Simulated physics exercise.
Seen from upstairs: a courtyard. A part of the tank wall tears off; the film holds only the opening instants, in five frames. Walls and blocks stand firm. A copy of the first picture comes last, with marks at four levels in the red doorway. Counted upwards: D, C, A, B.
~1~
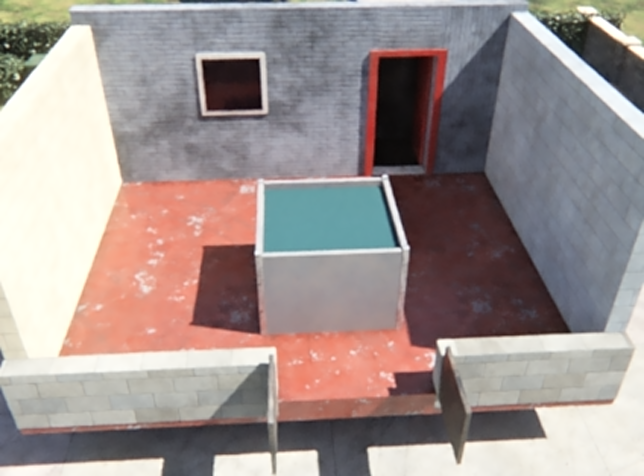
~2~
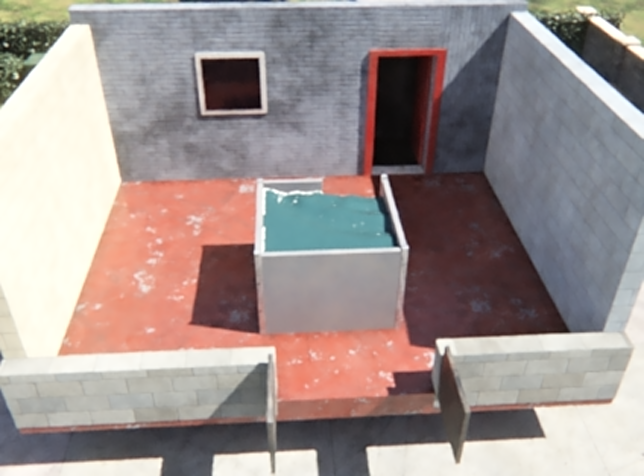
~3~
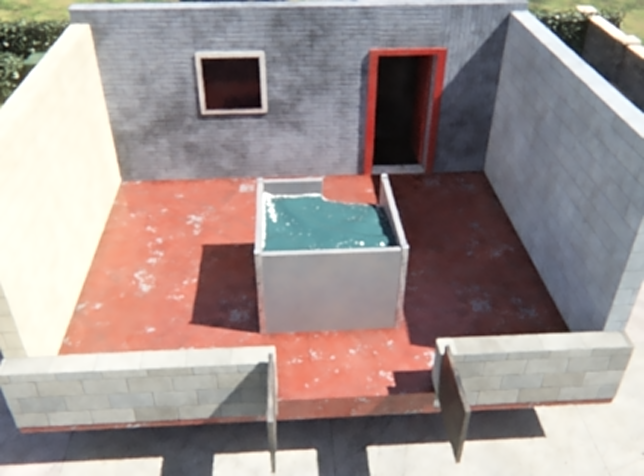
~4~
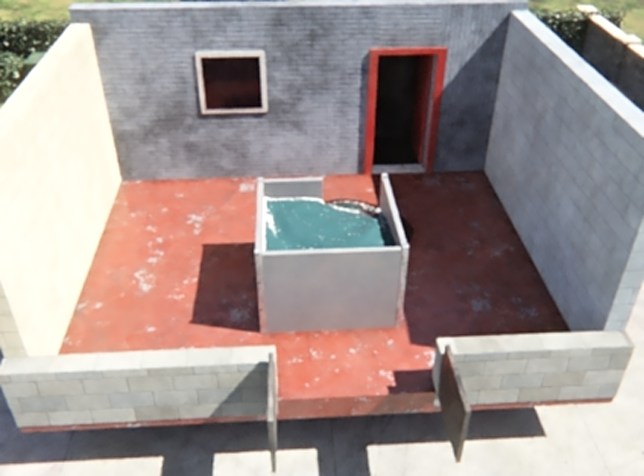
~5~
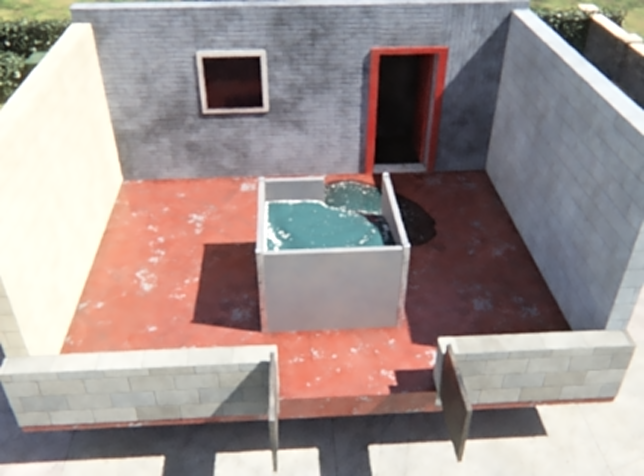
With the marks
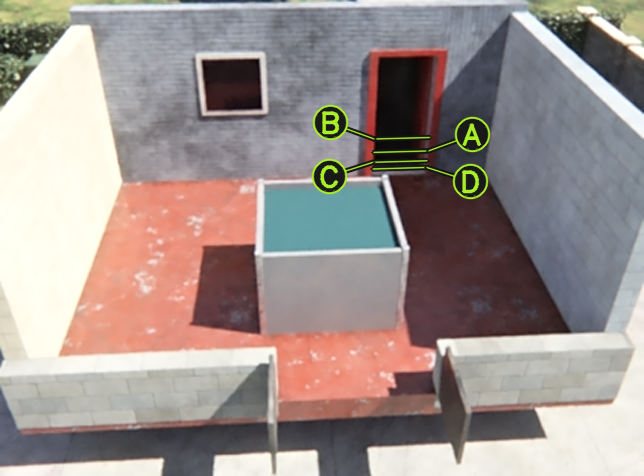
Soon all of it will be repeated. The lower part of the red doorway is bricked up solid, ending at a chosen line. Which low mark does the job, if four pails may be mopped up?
A will do.
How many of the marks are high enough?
Two of the four.
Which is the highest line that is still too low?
It is C.
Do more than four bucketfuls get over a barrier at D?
Yes, it does.
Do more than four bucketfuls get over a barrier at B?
No.
On the marked copy, A at (401, 151); B at (402, 138); C at (400, 161); D at (399, 168); from the bottom up D, C, A, B.
Choosing A, a splash gets over, under a bucket.
Choosing B, nothing gets over.
Choosing C, about 8 bucketfuls get in.
Choosing D, dozens of bucketfuls pour in.
